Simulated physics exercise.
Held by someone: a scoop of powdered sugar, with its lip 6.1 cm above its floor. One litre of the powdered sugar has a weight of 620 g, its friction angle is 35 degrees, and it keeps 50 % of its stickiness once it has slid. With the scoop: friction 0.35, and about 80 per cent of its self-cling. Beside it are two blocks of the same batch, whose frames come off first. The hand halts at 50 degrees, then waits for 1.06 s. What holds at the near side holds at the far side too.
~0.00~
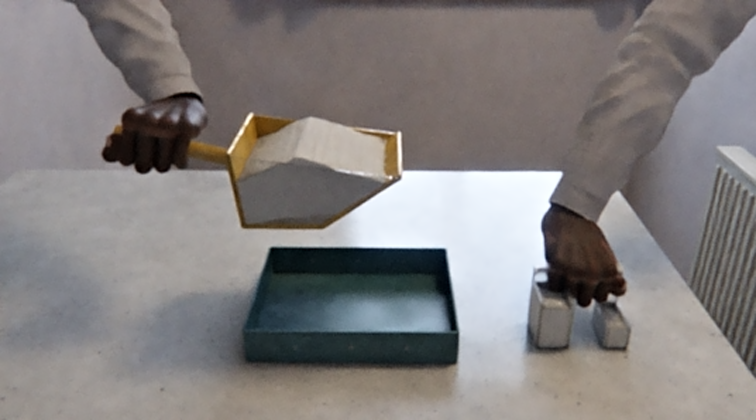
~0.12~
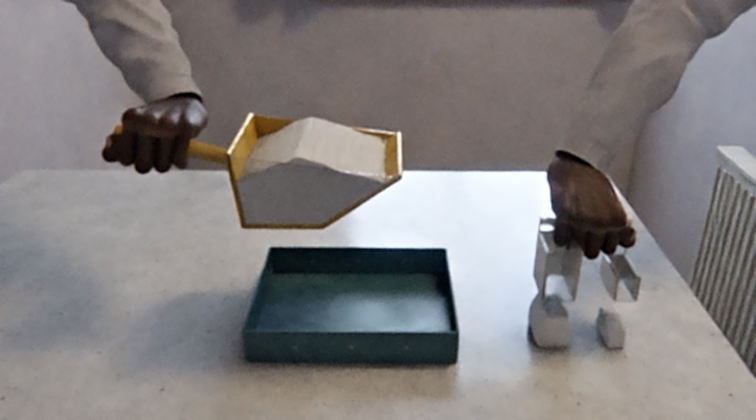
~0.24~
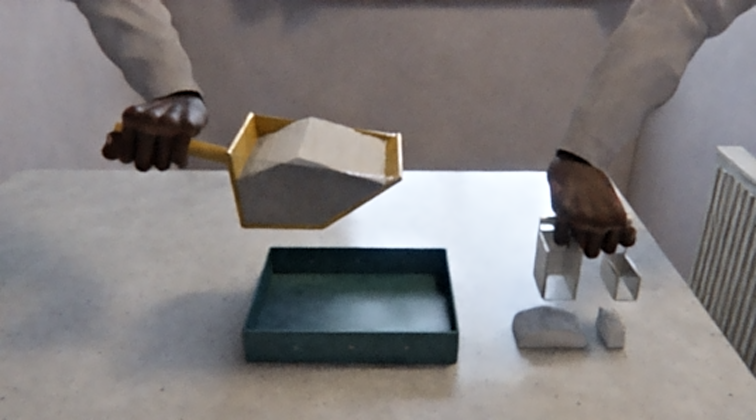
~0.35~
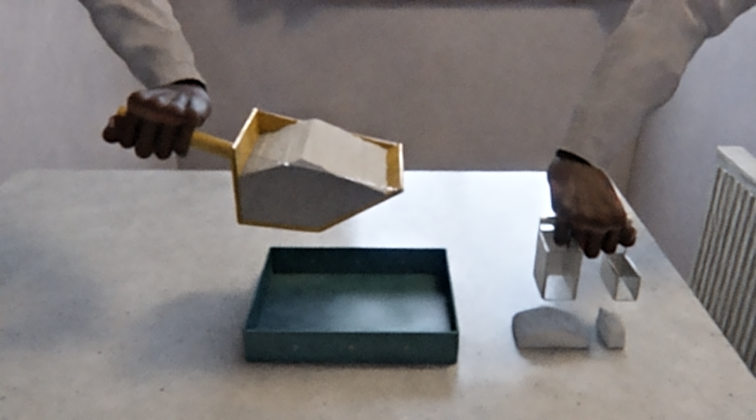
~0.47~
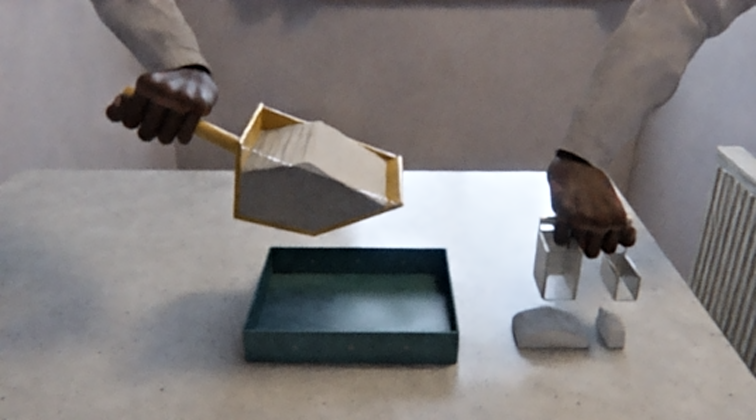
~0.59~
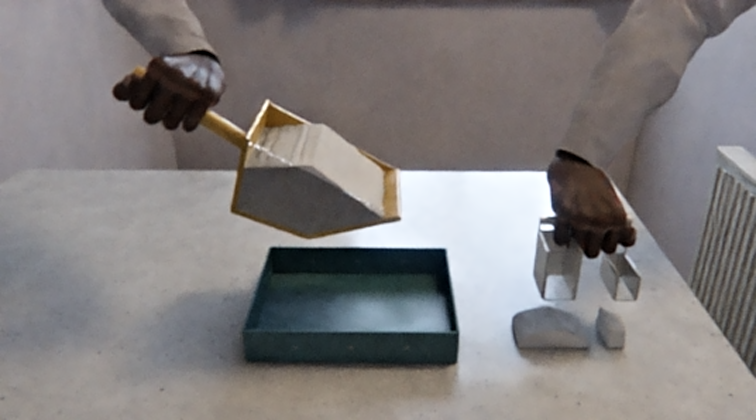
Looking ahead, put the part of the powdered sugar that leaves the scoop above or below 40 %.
You'll see it land north of 40 %.
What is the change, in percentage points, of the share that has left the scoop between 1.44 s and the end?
About 20 per cent of the whole.
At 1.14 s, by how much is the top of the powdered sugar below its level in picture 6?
I'd put it at close to 1.0 cm.
By 0.84 s, the scoop is at 38 degrees and 0 % has left it.
By 1.14 s, the scoop is at 50 degrees and 2 % has left it.
By 1.44 s, the scoop is at 50 degrees and 33 % has left it.
By 1.74 s, the scoop is at 50 degrees and 48 % has left it.
By 2.12 s, at the end, the scoop is at 50 degrees and 55 % has left it.
